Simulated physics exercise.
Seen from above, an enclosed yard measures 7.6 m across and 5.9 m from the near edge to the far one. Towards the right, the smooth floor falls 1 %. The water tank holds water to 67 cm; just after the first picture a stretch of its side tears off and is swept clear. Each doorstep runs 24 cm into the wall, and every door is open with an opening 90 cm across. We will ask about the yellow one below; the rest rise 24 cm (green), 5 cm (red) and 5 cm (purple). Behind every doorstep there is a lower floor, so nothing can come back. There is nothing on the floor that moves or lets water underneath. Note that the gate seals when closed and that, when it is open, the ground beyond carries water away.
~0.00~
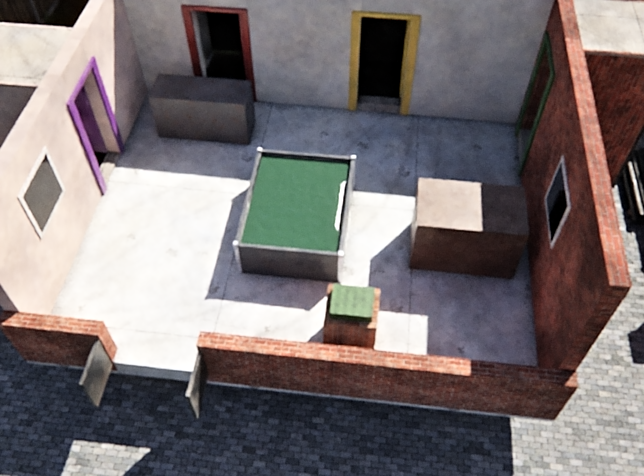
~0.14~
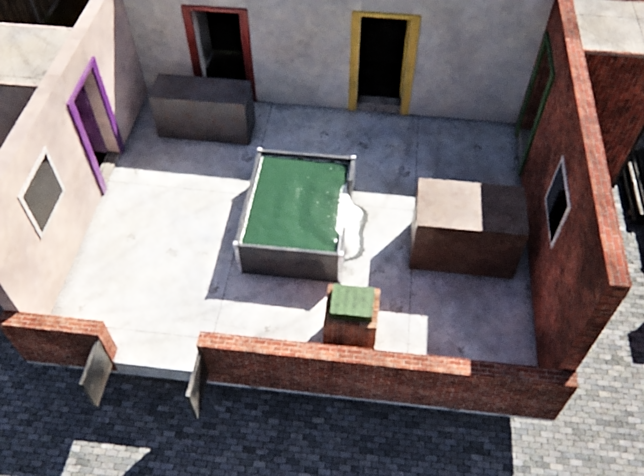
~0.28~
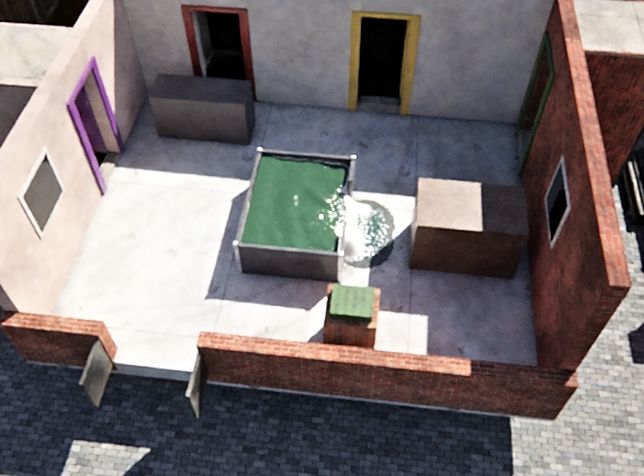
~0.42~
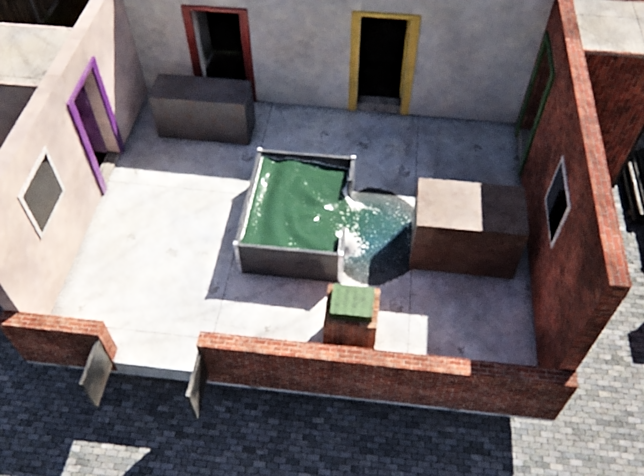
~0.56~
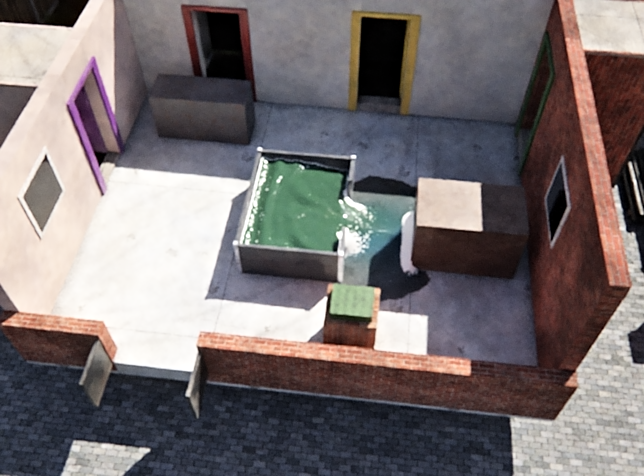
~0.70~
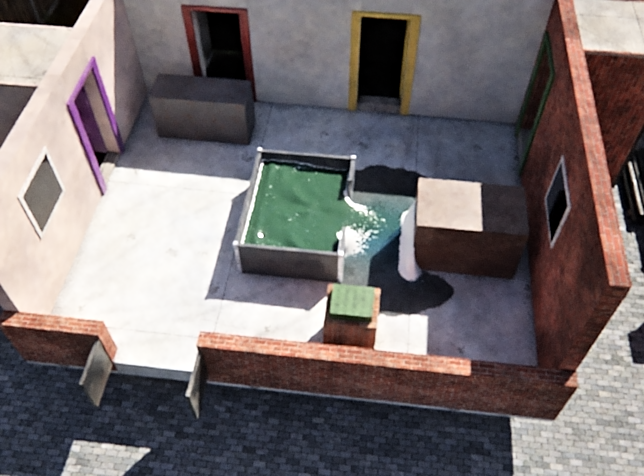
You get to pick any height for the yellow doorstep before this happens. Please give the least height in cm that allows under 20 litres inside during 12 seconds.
It would have to be roughly 7.5 cm high.
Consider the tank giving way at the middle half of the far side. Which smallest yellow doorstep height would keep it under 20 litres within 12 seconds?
If so: Around 18 cm.
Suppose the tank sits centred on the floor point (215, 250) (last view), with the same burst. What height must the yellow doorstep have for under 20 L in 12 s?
Then close to 6.5 cm.
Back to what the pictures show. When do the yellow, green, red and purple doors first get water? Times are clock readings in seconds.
Arrival times - yellow: 2.6 s; green: 1.6 s; red: 6.0 s; purple: 10.5 s.
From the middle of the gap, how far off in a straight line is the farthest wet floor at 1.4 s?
Around 3.8 m from the gap.
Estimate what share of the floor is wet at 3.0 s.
Roughly 45 percent of the floor is wet.
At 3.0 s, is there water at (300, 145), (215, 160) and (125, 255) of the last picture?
1: Unwetted; 2: Unwetted; 3: Unwetted.
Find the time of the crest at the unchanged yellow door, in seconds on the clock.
The level tops out near 7.5 seconds.
After 1.4 s water covers 20 % of the floor, deepest (45 cm) near (410, 246); it has not reached the yellow door.
After 3.0 s water covers 45 % of the floor, deepest (28 cm) near (400, 236); 7 cm at the yellow door, 0 litres in over its 19 cm doorstep.
After 12.0 s water covers 95 % of the floor, deepest (11 cm) near (527, 394); 7 cm at the yellow door, 0 litres in over its 19 cm doorstep.
At the yellow door as built, the water arrived by 2.7 s and peaked near 12 cm at 7.4 s.
Run again over the same 12 s with other heights there, 34 litres in over 6.5 cm, 7 litres over 9 cm. The limit of 20 litres is kept from about 7.5 cm up.
